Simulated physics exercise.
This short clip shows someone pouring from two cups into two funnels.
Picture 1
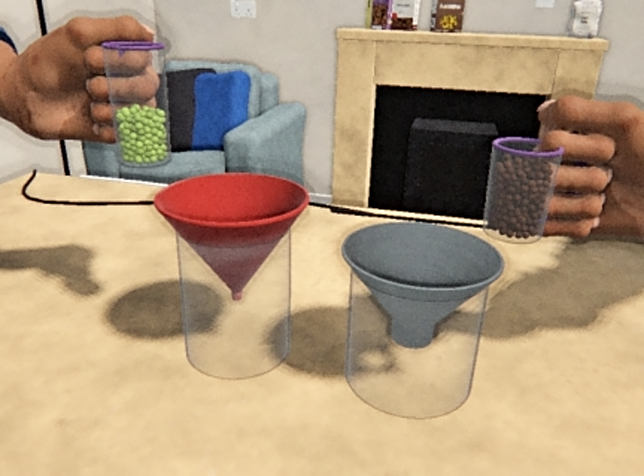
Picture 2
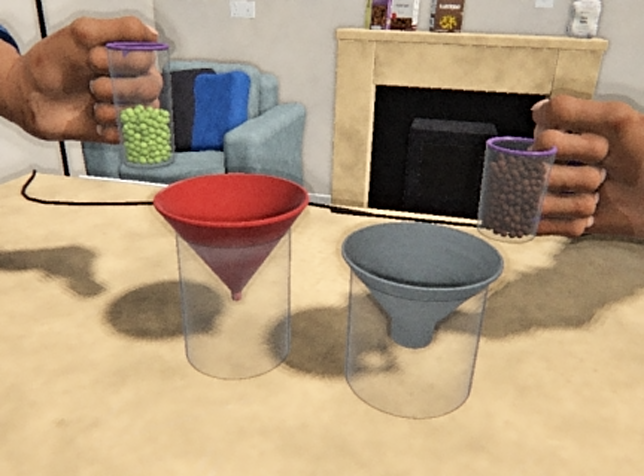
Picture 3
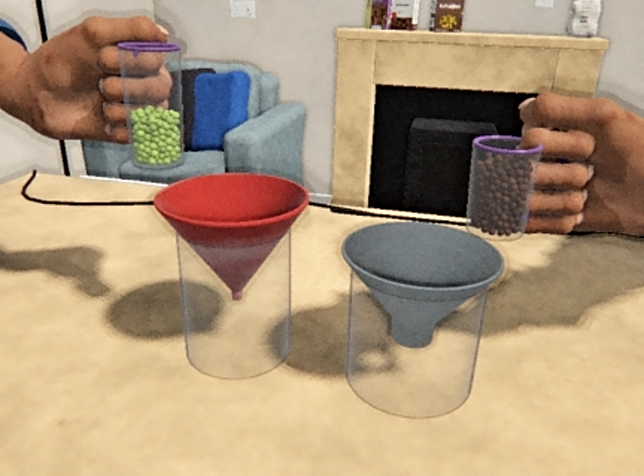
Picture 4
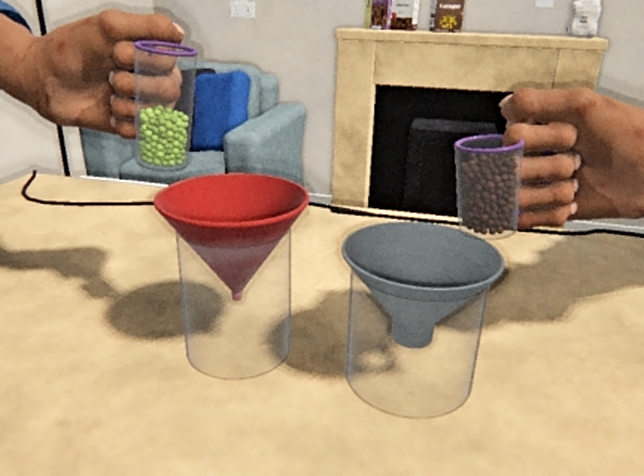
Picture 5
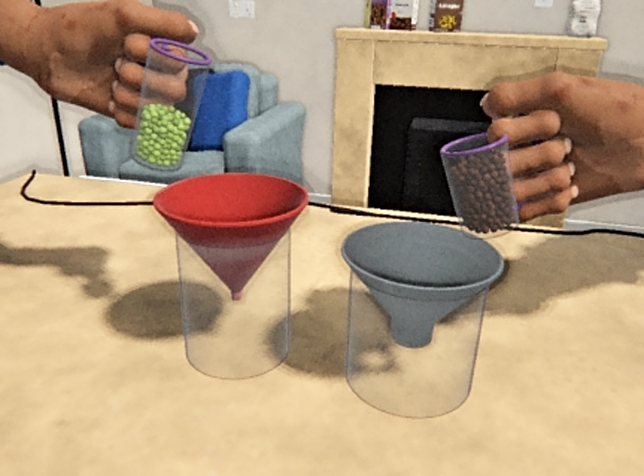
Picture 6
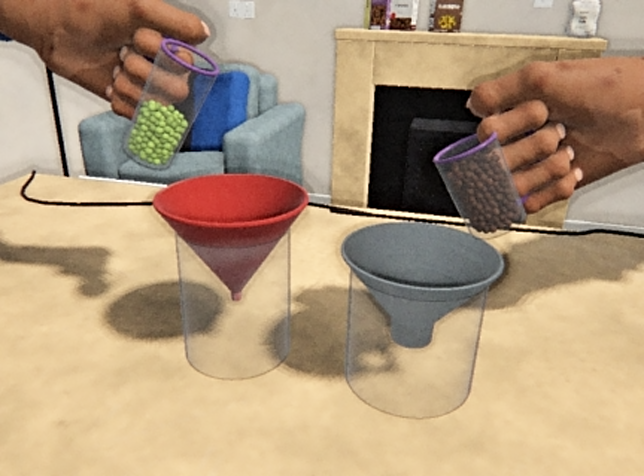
Two hands moving small cups of green peas and brown berries inward above red and grey funnels, then tilting them toward each other.
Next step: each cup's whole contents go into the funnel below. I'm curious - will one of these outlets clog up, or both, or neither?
Outcome by side: Left funnel clogs up; right funnel does not clog.
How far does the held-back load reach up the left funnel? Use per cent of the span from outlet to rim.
Estimate: Close to 55 %.
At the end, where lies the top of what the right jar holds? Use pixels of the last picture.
I'd put it somewhere near (440, 368).
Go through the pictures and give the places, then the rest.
Left funnel near (234, 207), outlet at (237, 299), narrower than one piece; left cup near (140, 105), holding dried peas; right funnel near (420, 263), outlet at (412, 337), about 5 pieces wide; right cup near (519, 191), holding allspice berries, in the first picture.
Left cup near (144, 106), upright; right cup near (513, 190), upright, in the second picture.
Left cup near (154, 107), upright; right cup near (501, 189), upright, in the third picture.
Left cup near (164, 108), tipped 8°; right cup near (488, 187), tipped 8°, in the fourth picture.
Left cup near (168, 108), tipped 19°; right cup near (482, 187), tipped 19°, in the fifth picture.
Left funnel near (233, 207), outlet at (236, 299); left cup near (168, 108), tipped 30°; right funnel near (419, 263), outlet at (411, 337); right cup near (481, 187), tipped 30°, in the sixth picture.
Then, 0.23 s on from there, left, the whole lot still in the cup; right, the whole lot still in the cup.
Then, 0.52 s on from there, left, the whole lot still in the cup; right, all but a few still in the cup, only a few in or over the funnel.
Then, 0.83 s on from there, left, all but a few still in the cup, only a few in or over the funnel; right, the bulk still in the cup, near a quarter in or over the funnel, a little down in the jar.
In the end, left, the whole lot stuck in the funnel, none at all down in the jar; right, the whole lot down in the jar.
